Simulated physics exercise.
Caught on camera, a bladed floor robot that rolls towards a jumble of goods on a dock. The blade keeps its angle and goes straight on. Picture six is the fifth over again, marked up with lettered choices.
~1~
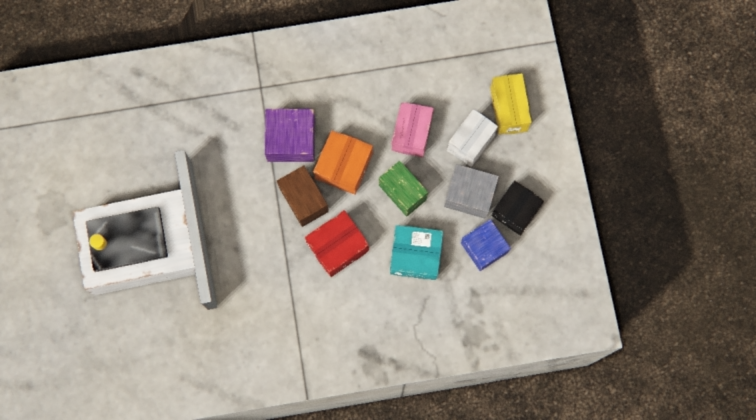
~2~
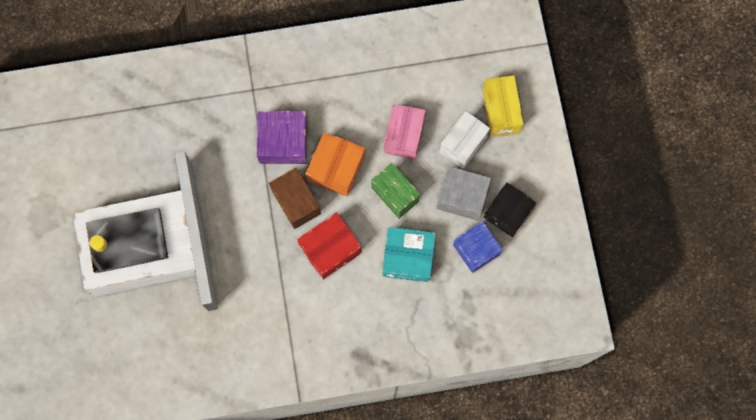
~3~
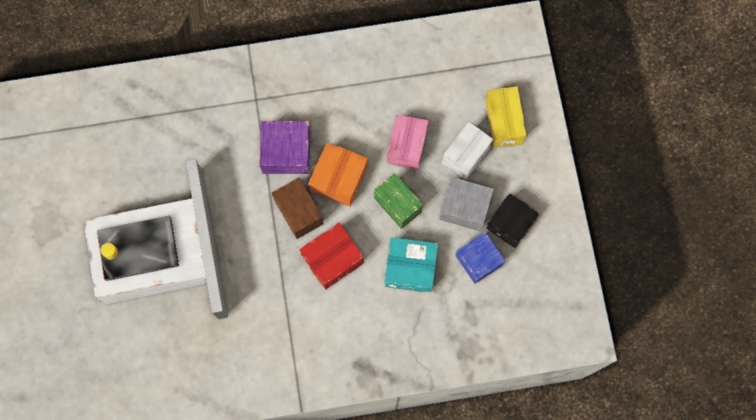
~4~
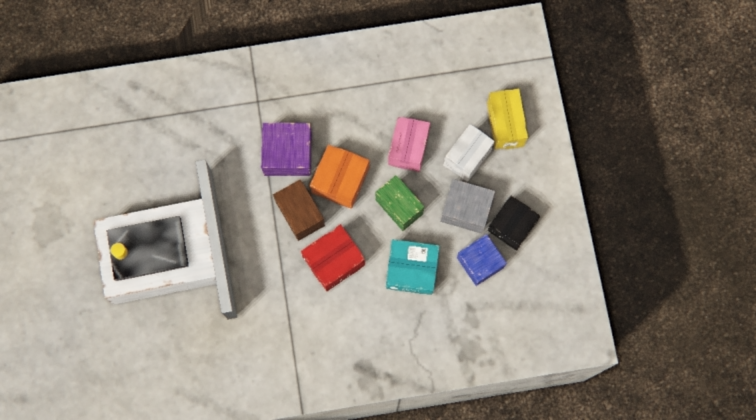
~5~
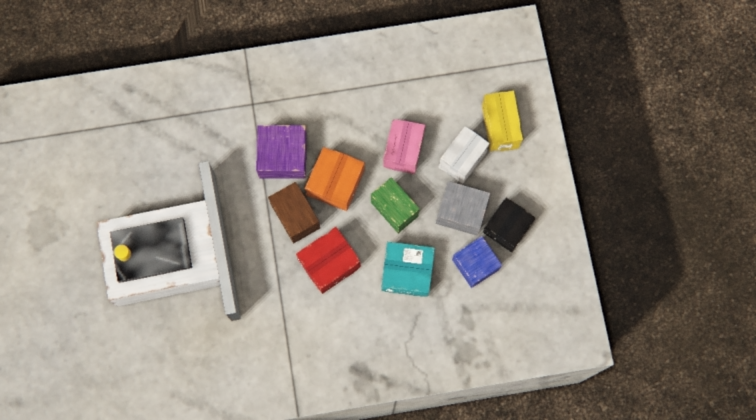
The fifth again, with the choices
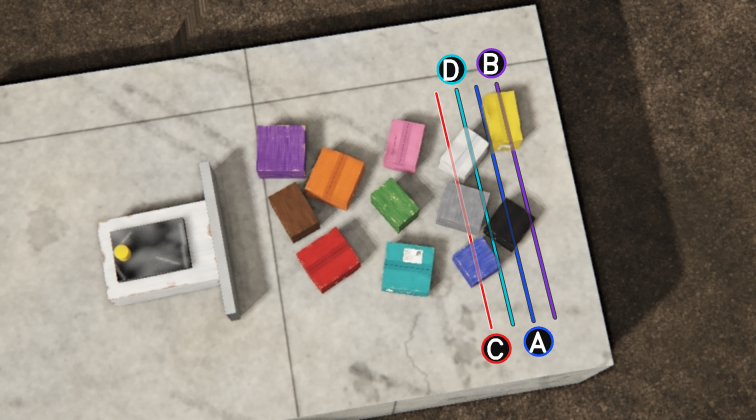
A white machine with a wide grey blade on its right side sits on the left of a pale, cracked stone slab, seen from above with dark rough ground around it. To its right lie scattered boxes: purple, orange, brown and red nearest, then pink, green and turquoise, with white, yellow, grey, black and blue beyond. The machine creeps right, narrowing the gap, while the boxes stay put and the view shifts slightly.
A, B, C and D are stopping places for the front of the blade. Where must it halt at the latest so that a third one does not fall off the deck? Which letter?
As far as mark D.
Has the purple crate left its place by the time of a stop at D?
Yes.
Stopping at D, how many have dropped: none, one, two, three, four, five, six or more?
In all, two.
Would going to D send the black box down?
By then, yes.
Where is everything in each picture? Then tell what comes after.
The first picture shows black box (518, 208); yellow parcel (511, 105); white box (472, 139).
The second picture shows robot (132, 239); pink box (404, 132).
The third picture shows robot (144, 246); blue crate (480, 258).
The fourth picture shows robot (153, 247); turquoise parcel (412, 267).
The fifth picture shows robot (157, 248); red box (329, 261); green crate (395, 206); orange box (335, 179).
On the marked copy, A at (504, 201); B at (525, 198); C at (463, 208); D at (484, 204).
With D. Early on, robot (255, 233); purple crate (319, 133); pink box (408, 146).
Further on, robot (352, 217); black box (537, 215); blue crate (540, 255).
At the end, robot (424, 205); blue crate over the edge; black box over the edge; two fallen.
As for the rest, A drops four; B drops five; C is within the limit but short.
